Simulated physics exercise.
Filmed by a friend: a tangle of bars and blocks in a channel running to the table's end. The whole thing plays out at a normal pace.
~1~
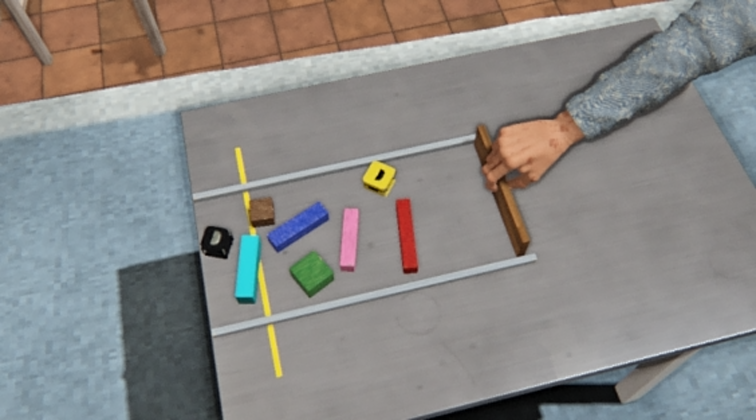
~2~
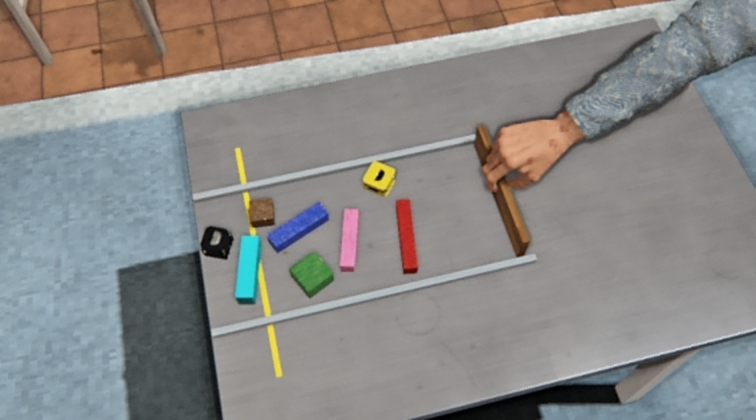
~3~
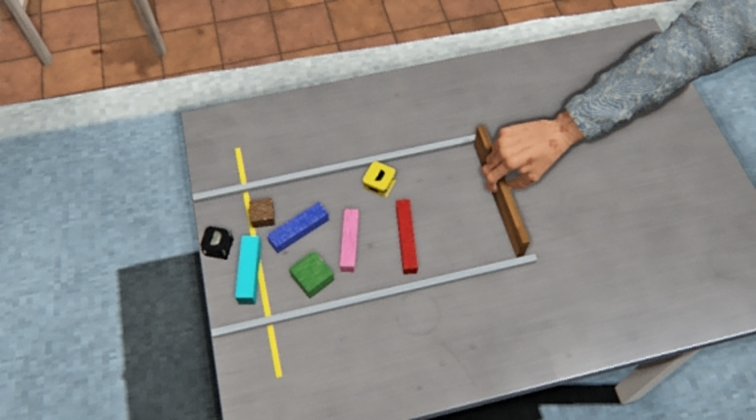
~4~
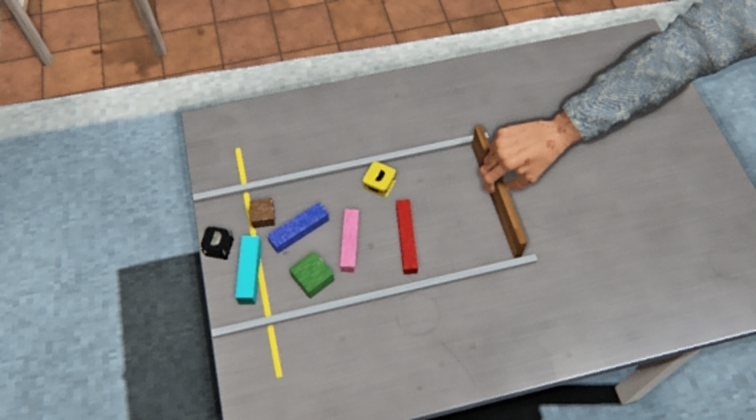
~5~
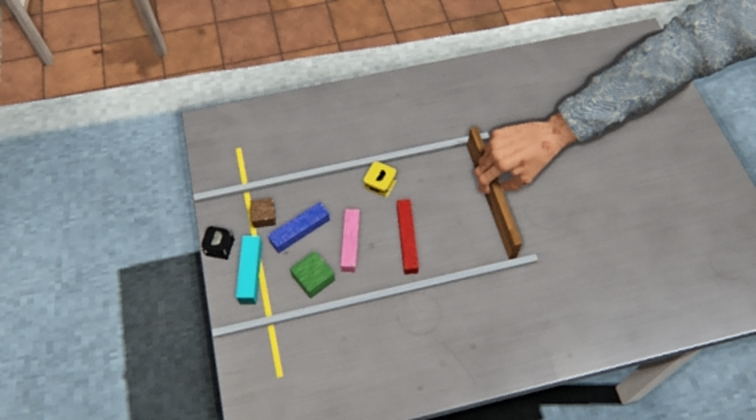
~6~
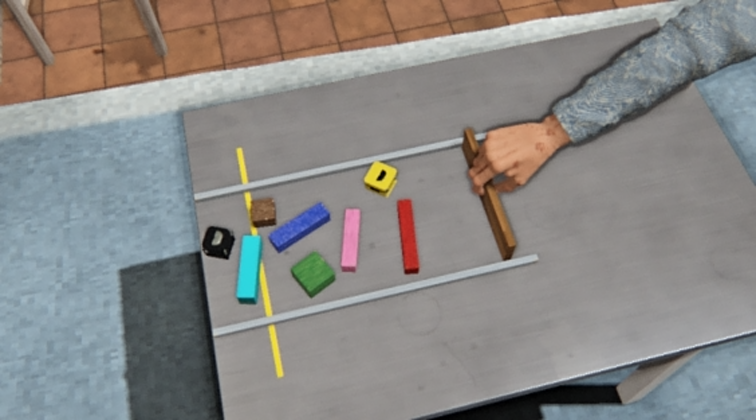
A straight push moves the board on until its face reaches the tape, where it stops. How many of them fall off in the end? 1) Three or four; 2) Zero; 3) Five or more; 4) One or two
The answer is 4.
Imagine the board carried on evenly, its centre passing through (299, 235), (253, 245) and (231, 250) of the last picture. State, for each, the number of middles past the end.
By position: 0 / 2 / 5.
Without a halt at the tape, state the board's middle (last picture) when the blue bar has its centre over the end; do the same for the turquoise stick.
Approx. (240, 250) / approx. (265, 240) for the other.
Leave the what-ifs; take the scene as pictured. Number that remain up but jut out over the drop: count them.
I count 1 overhanging.
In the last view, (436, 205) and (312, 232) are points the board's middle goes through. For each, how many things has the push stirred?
So 0, and at the other place 7.
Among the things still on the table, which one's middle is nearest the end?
Answer - the green block.
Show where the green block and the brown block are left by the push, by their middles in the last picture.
Near (221, 306) and (213, 210).
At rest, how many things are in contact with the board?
2.
A little later, none off yet; black case at rest near (218, 243); turquoise stick at rest near (250, 270); brown block at rest near (264, 213).
Next, none off yet; black case at rest near (215, 245); turquoise stick shifted a little near (231, 273); brown block shifted about its own width near (240, 209).
When it is over, the number that fall off is one or two; down, turquoise stick and black case.
